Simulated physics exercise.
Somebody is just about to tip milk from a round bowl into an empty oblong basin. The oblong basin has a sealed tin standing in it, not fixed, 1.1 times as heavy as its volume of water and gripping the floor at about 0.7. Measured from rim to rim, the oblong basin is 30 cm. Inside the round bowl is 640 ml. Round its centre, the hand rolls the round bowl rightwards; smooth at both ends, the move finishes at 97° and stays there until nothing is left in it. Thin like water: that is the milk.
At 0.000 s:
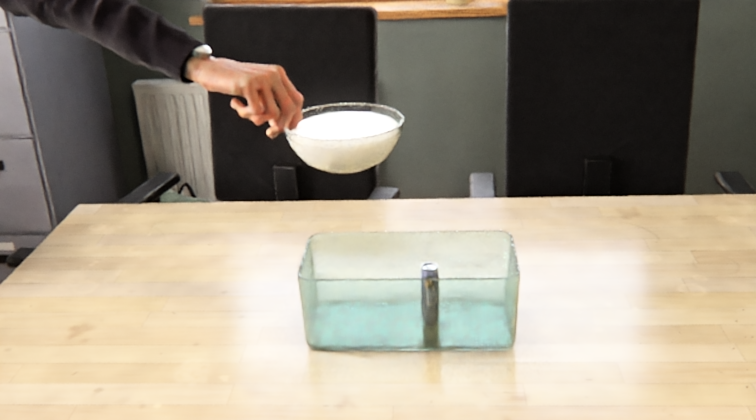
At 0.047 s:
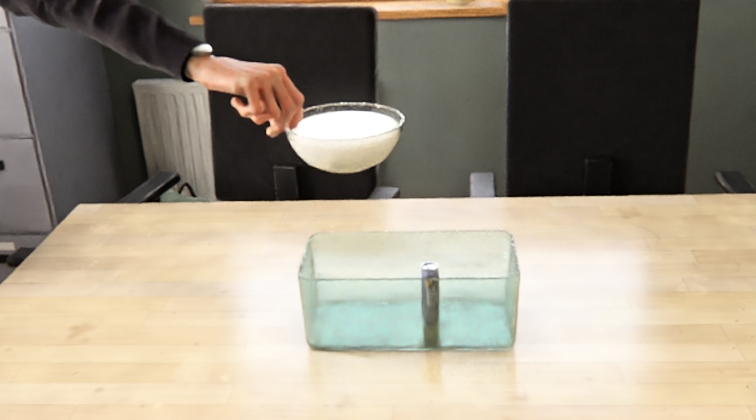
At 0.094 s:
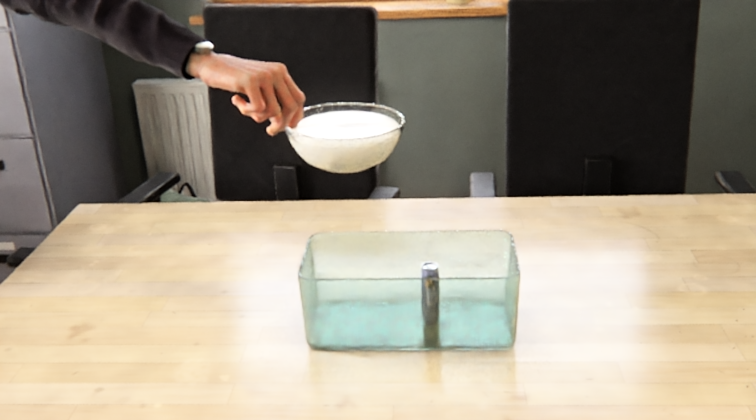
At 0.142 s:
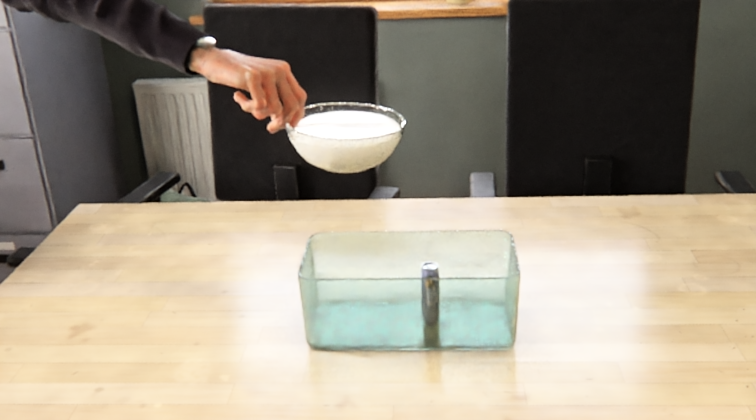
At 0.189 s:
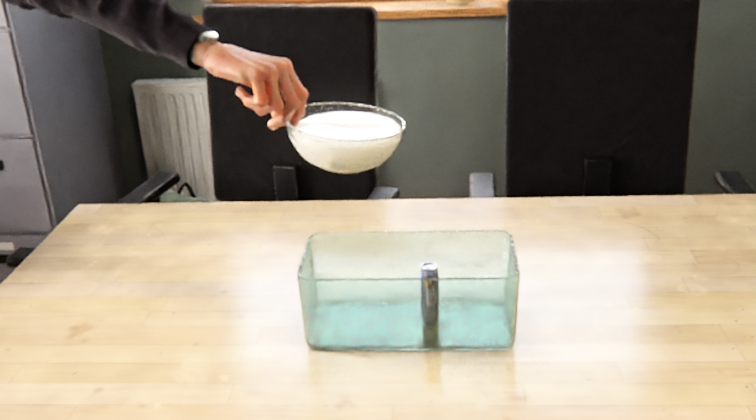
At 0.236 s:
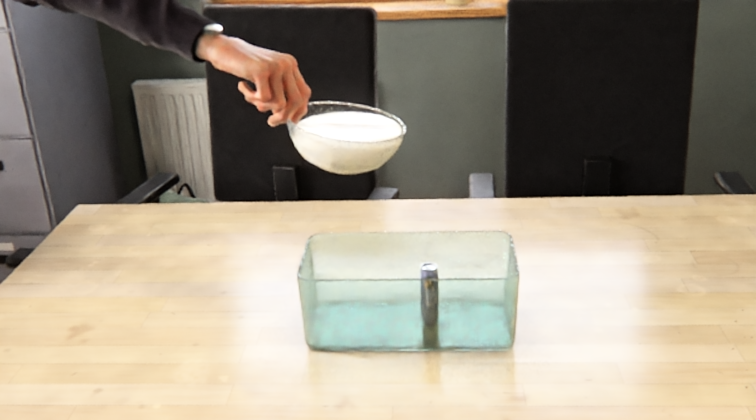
In the video, a hand holds a clear round bowl of white liquid above a clear oblong basin with a metallic cylinder in it on a wooden table, then tilts the bowl slightly to the right.
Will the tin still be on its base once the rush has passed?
It ends up erect.
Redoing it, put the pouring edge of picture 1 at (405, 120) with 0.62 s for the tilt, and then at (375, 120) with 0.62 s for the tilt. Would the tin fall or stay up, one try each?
In the first try it comes down; in the second it comes down.
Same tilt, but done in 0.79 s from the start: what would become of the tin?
Outcome - the tin comes down.
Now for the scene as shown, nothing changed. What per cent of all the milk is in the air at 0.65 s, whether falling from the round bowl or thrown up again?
Estimate: About 44 % of all of it.
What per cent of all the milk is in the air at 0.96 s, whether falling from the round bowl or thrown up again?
Roughly 7 per cent.
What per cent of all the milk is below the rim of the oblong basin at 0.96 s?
Some 92 per cent.
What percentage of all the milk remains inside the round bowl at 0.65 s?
36 %.
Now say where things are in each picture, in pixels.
In the first picture, tilt 0°; pouring edge (403, 121); surface from (290, 128) to (400, 125); the oblong basin's rim runs from (304, 257) to (515, 254); the tin's top is at (430, 269).
In the second picture, tilt 0°; pouring edge (403, 121); surface from (290, 127) to (400, 126).
In the third picture, tilt 2°; pouring edge (404, 122); surface from (290, 127) to (401, 125).
In the fourth picture, tilt 4°; pouring edge (404, 124); surface from (292, 126) to (401, 127).
In the fifth picture, tilt 7°; pouring edge (404, 127); surface from (292, 126) to (402, 128).
In the sixth picture, tilt 10°; pouring edge (405, 131); surface from (293, 126) to (403, 128).
By 0.65 s the tilt is 60° and 37 per cent is still to pour; the tin stands where it began.
By 0.96 s the tilt is 92° and 1 per cent is still to pour; the tin stands where it began.
By 1.28 s the tilt is 97° and 0 per cent is still to pour; the tin stands where it began.
By 1.63 s the tilt is 97° and 0 per cent is still to pour; the tin stands where it began.
At rest the tin stands where it began.
